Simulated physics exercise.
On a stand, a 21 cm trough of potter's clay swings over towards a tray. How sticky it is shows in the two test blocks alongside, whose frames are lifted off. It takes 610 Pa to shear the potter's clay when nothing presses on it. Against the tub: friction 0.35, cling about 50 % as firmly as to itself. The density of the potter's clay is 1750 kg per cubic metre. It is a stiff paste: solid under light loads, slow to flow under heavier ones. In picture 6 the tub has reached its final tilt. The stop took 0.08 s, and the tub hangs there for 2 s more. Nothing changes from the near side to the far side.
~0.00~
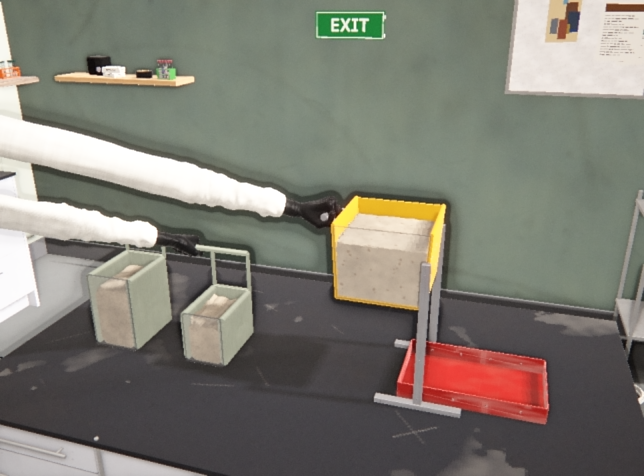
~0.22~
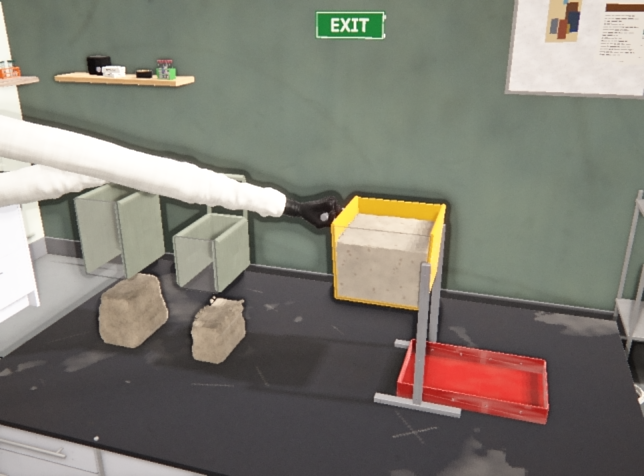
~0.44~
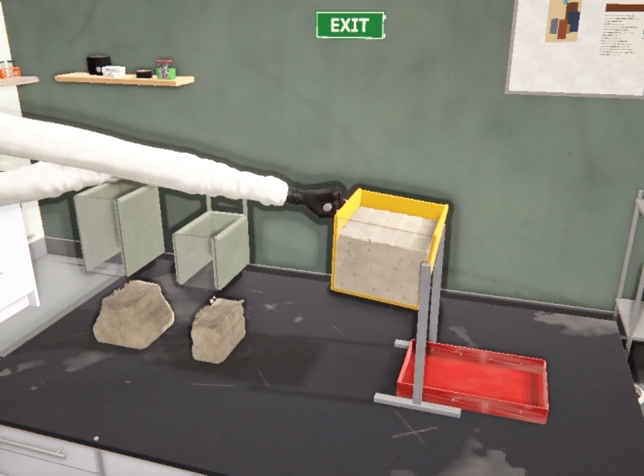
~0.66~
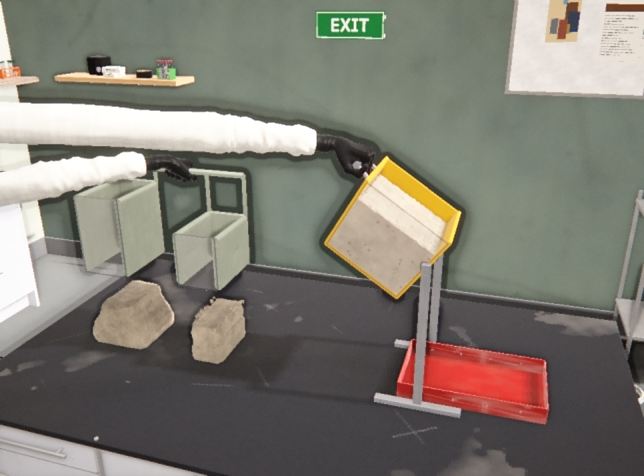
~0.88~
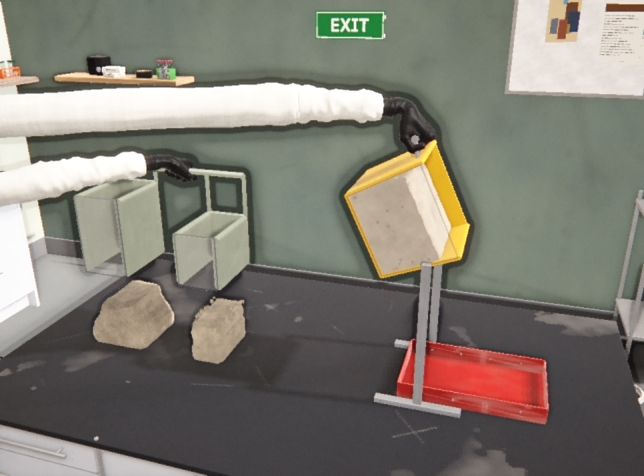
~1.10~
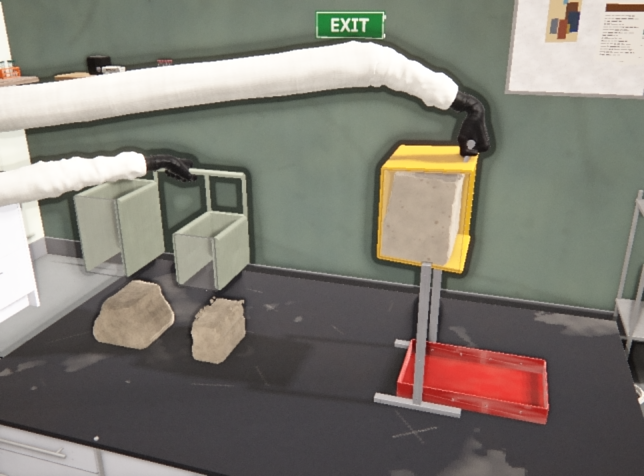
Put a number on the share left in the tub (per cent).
The share left in the tub is near 48 %.
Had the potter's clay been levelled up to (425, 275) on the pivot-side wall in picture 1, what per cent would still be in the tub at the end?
In that case some 60 per cent.
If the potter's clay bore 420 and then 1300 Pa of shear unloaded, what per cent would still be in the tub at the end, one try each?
In turn about 45 %, 100 %.
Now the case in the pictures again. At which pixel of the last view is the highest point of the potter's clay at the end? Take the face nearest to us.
Near (402, 218).
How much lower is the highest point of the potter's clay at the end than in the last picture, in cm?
Some 11 cm.
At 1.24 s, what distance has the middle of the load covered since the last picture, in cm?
Roughly 5 cm.
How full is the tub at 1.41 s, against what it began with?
Some 60 per cent.
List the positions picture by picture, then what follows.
Handle-side rim at (335, 225), tilt 0 degrees; highest point of the potter's clay at (419, 251); test blocks 21 cm, 13 cm high (left to right), in the first picture.
Handle-side rim at (335, 225), tilt 0 degrees; highest point of the potter's clay at (419, 251); test blocks 18 cm, 13 cm high (left to right), in the second picture.
Handle-side rim at (338, 217), tilt 6 degrees; highest point of the potter's clay at (343, 235); test blocks 15 cm, 13 cm high (left to right), in the third picture.
Handle-side rim at (368, 182), tilt 34 degrees; highest point of the potter's clay at (360, 200); test blocks 15 cm, 13 cm high (left to right), in the fourth picture.
Handle-side rim at (422, 165), tilt 65 degrees; highest point of the potter's clay at (402, 177); test blocks 15 cm, 13 cm high (left to right), in the fifth picture.
Handle-side rim at (471, 174), tilt 91 degrees; highest point of the potter's clay at (400, 175); test blocks 15 cm, 13 cm high (left to right), in the sixth picture.
By 1.24 s, the tub is at 91 degrees and holds 90 %.
By 1.41 s, the tub is at 91 degrees and holds 58 %.
By 1.58 s, the tub is at 91 degrees and holds 48 %.
By 1.75 s, the tub is at 91 degrees and holds 48 %.
By 3.10 s, at the end, the tub is at 91 degrees and holds 48 %.
